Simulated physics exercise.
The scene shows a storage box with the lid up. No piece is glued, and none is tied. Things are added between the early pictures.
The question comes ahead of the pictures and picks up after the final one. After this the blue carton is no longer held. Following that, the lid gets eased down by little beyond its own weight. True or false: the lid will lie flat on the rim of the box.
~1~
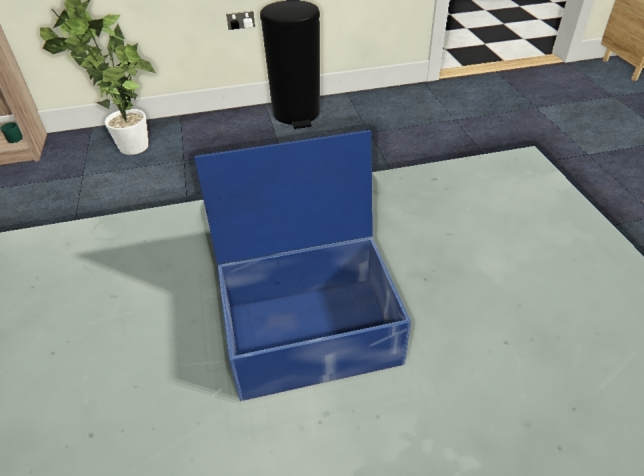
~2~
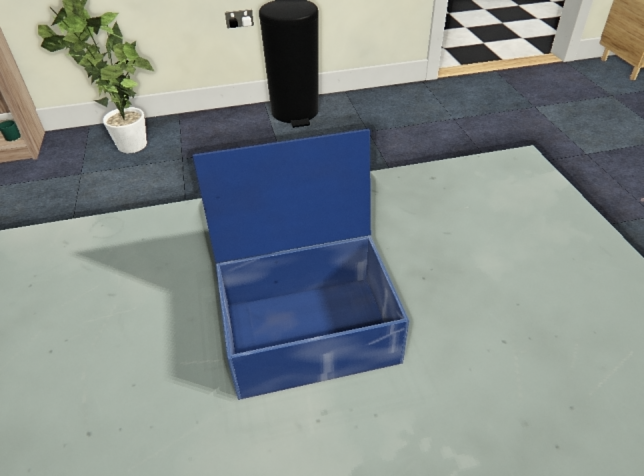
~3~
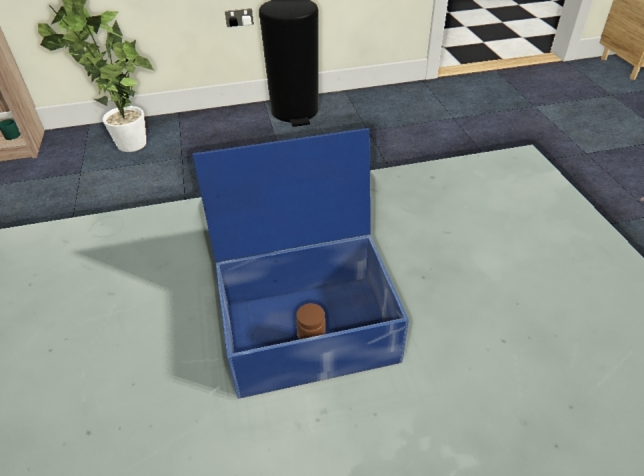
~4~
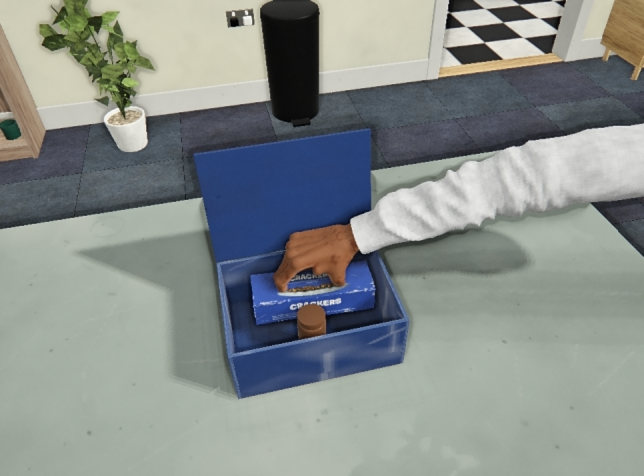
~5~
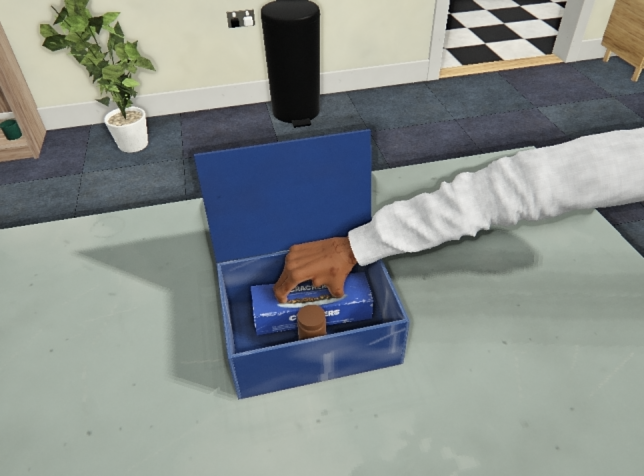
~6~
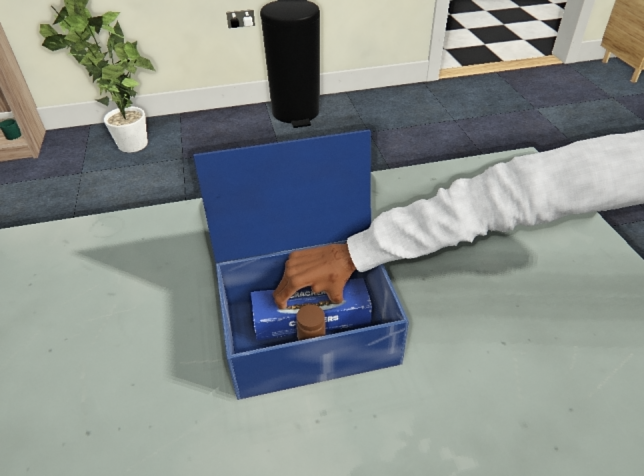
True.
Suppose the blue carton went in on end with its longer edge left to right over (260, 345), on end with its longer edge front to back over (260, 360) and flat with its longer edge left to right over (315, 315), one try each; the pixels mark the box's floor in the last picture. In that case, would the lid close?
First try: It gets propped open; second try: It gets propped open; third try: It comes fully down.
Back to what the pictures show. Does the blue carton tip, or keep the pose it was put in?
As it turns out, the blue carton keeps its original angle.
Then, 1.50 s after the last picture, lid 67° above the rim.
Then, 1.80 s after the last picture, lid 32° above the rim.
At rest, lid shut; both in place. Seen from the same camera at the end, blue carton near (311, 308).
